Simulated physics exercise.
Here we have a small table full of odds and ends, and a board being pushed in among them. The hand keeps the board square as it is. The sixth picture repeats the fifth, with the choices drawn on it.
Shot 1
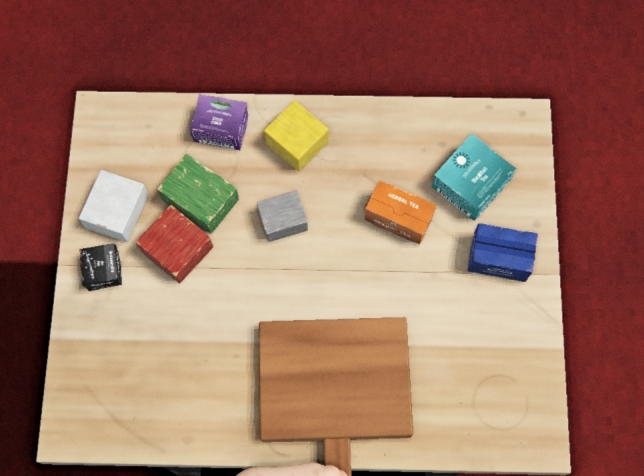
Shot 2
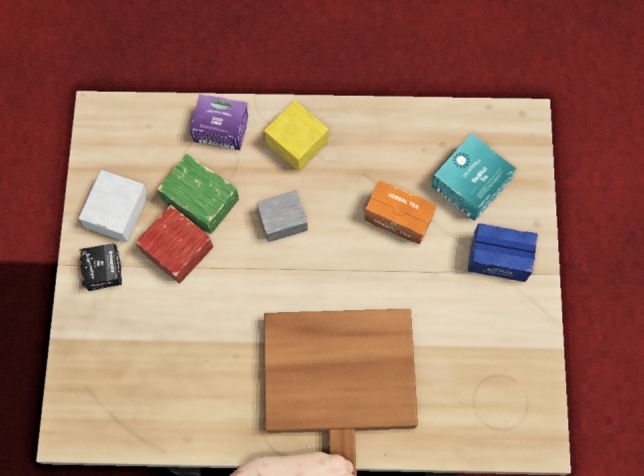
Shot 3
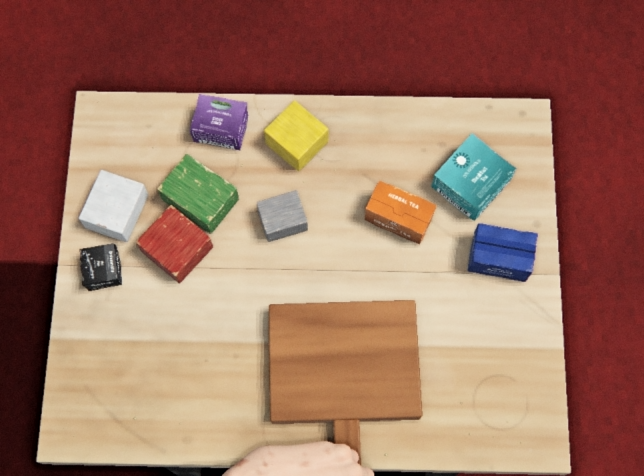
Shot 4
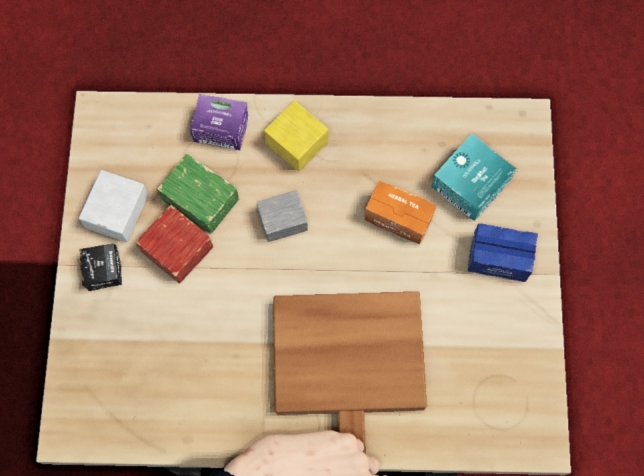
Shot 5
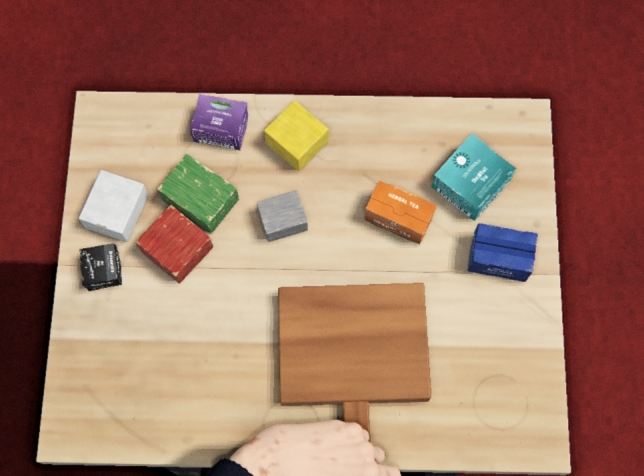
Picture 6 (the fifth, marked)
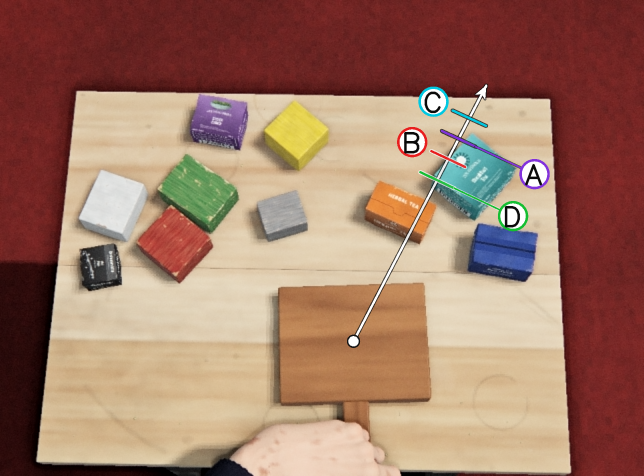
Hand sliding a square wooden board slowly forward and slightly right across a light wooden table scattered with colourful blocks and boxes.
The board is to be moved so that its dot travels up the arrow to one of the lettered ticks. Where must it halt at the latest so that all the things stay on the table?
All is well up to D.
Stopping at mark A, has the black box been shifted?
No.
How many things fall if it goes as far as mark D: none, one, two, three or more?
The count is none.
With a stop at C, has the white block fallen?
By then, no.
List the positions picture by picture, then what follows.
In the first picture, orange box (400, 213); white block (114, 206); yellow block (297, 137).
In the second picture, board (339, 368); black box (101, 267).
In the third picture, board (344, 359); grey block (282, 217).
In the fourth picture, board (349, 350); turquoise packet (473, 178).
In the fifth picture, board (353, 341); green block (198, 194); orange box (400, 213); white block (114, 206).
On the copy, A at (458, 139); B at (449, 159); C at (470, 118); D at (437, 180); the arrow from (354, 341) to (486, 86); the white dot at (354, 341).
On D. First, board (385, 284); orange box (400, 205); purple packet (220, 123).
Then, board (414, 225); blue box (519, 247); turquoise packet (490, 141).
Finally, board (436, 184); turquoise packet (498, 100); blue box (543, 237); nothing has fallen.
By contrast, A drops the turquoise packet and orange box; B drops the turquoise packet; C drops the turquoise packet and orange box.
